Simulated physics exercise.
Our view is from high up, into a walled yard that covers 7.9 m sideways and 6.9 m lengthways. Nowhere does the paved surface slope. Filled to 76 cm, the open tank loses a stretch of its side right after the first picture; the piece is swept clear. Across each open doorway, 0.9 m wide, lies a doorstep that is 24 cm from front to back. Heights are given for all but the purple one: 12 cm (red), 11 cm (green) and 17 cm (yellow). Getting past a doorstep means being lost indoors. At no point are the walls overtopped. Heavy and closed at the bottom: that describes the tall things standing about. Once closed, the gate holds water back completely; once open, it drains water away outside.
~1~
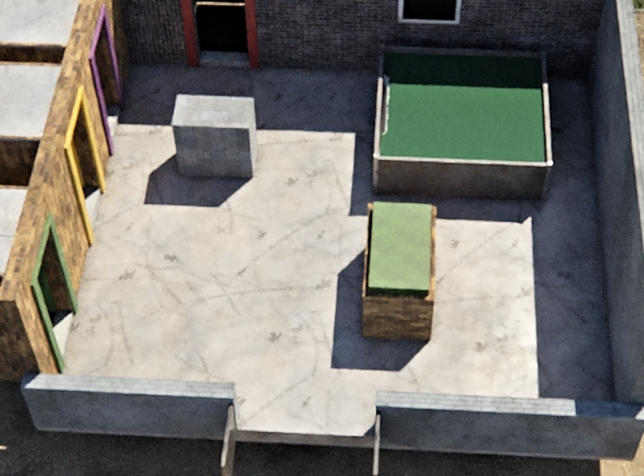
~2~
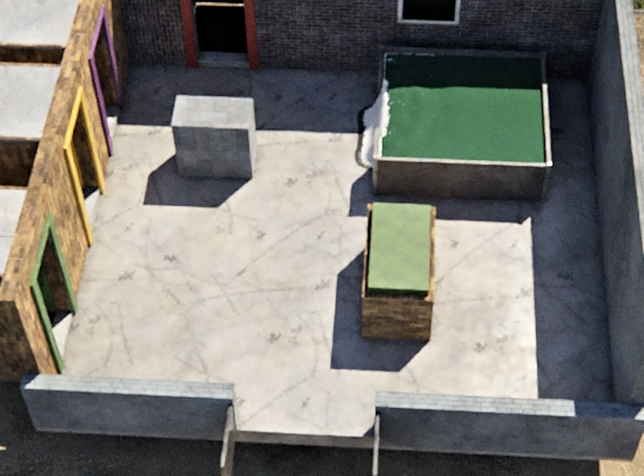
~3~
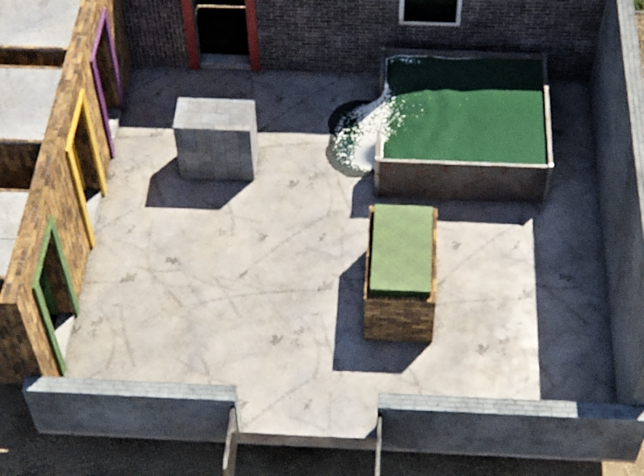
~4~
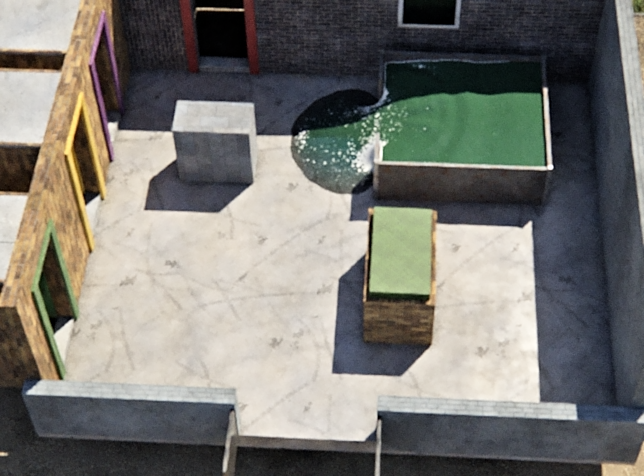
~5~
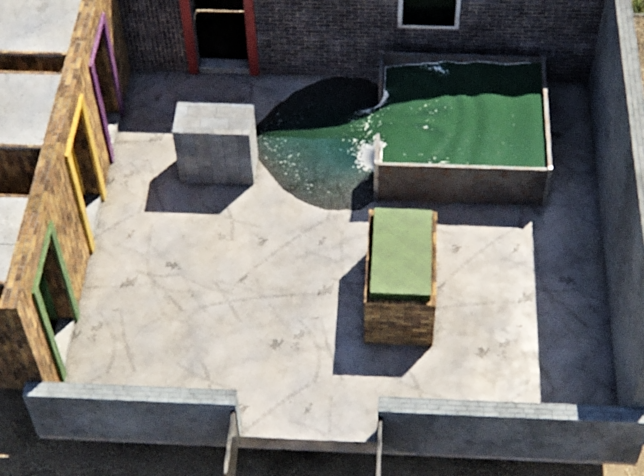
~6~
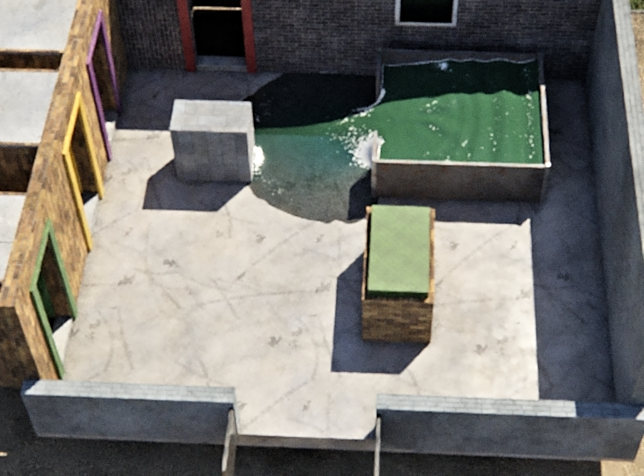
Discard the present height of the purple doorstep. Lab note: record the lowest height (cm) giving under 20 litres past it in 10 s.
Lowest height: 28 cm.
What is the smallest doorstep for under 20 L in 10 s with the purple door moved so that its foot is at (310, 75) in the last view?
It needs about 12.5 cm.
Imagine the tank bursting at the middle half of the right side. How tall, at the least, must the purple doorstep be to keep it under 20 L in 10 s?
I'd say close to 11.0 cm.
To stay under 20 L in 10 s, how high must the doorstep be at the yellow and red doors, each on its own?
Roughly 5.5 cm for the yellow door and roughly 18 cm for the red door.
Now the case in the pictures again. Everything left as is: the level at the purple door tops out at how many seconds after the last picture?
Peak: Close to 1.8 s.
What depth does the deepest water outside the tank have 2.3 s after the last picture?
44 cm.
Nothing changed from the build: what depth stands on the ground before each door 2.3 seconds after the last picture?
Door by door, in centimetres - red 15, purple 27, green 11, yellow 5.
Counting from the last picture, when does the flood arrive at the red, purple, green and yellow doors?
Red: 0.3 s; purple: 0.4 s; green: 1.8 s; yellow: 1.4 s.
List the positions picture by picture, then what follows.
The open tank at (462, 107) is whole and still, 76 cm deep; the purple door at (107, 86) is dry, in the first frame.
Water pours out at (380, 126) and has run 0.3 m, to (360, 159); about 7 cm deep outside, 76 cm at the back, in the second frame.
The front is at (332, 157), 0.8 m from the gap at (381, 129); 1.0 m2 of floor is wet, 76 cm left at the back, in the third frame.
The gap is at (380, 132), the front 1.4 m out at (295, 151); the back of the open tank holds 76 cm, in the fourth frame.
The gap is at (381, 132), the front 2.0 m out at a hidden place; the back of the open tank holds 76 cm, in the fifth frame.
The gap is at (378, 129), the front 2.7 m out at a hidden place; the back of the open tank holds 73 cm; the purple door at (105, 92), 4.4 m from the gap, is still 1.7 m from the nearest water, in the sixth frame.
Then, 0.7 s after the last picture water covers 25 % of the floor, deepest (42 cm) near (363, 138); 16 cm at the purple door, 10 litres in over its 11 cm doorstep.
Then, 2.3 s after the last picture water covers 50 % of the floor, deepest (44 cm) near (124, 92); 27 cm at the purple door, 180 litres in over its 11 cm doorstep.
Then, 9.3 s after the last picture water covers 85 % of the floor, deepest (16 cm) near (126, 85); 13 cm at the purple door, 417 litres in over its 11 cm doorstep.
At the purple door as built, the water peaked near 31 cm, 1.9 s after the last picture.
Run again over the same 10 s with other heights there, 53 litres in over 24 cm, 5 litres over 32.5 cm. The limit of 20 litres is kept from about 28 cm up.
